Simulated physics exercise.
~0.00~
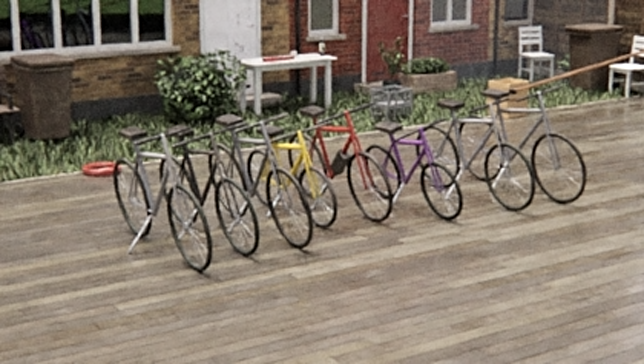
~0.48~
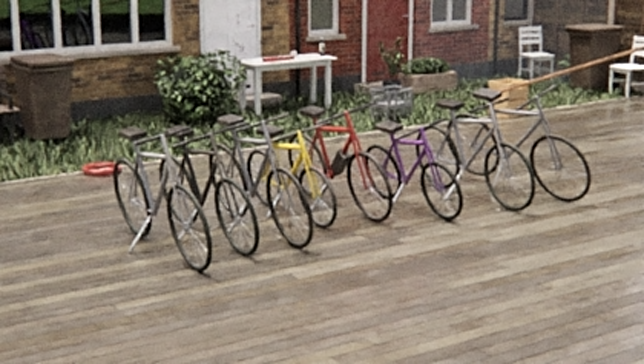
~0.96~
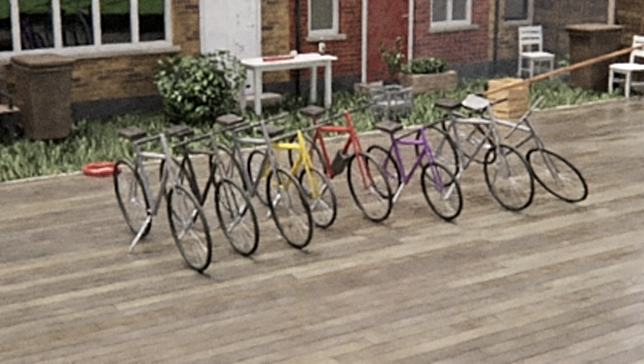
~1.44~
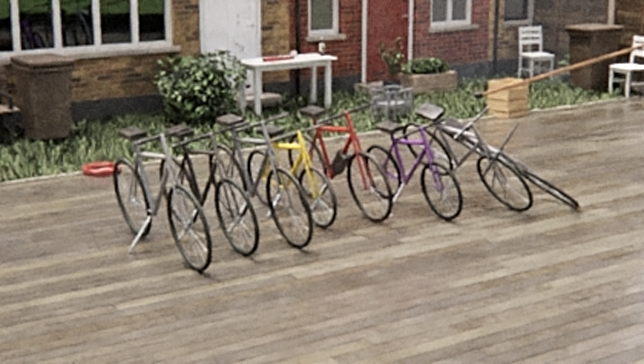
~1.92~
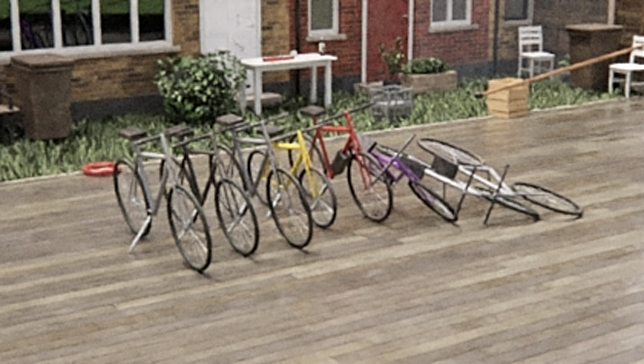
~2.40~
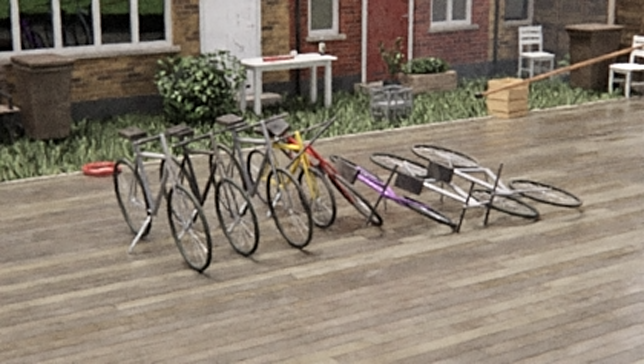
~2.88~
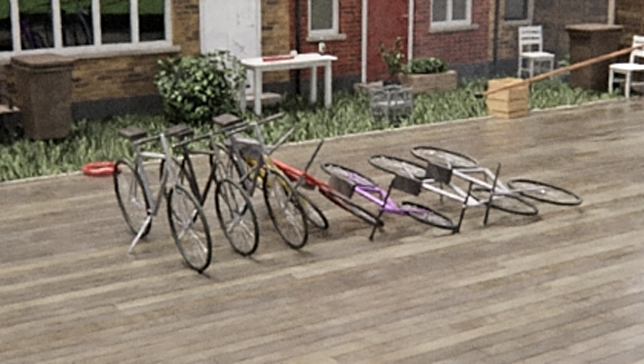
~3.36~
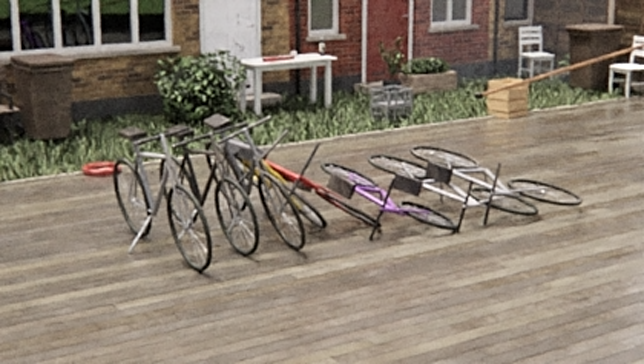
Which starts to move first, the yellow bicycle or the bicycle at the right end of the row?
The bicycle at the right end starts to move first. The yellow bicycle begins to tip only later, after the purple and red ones have started to go over.
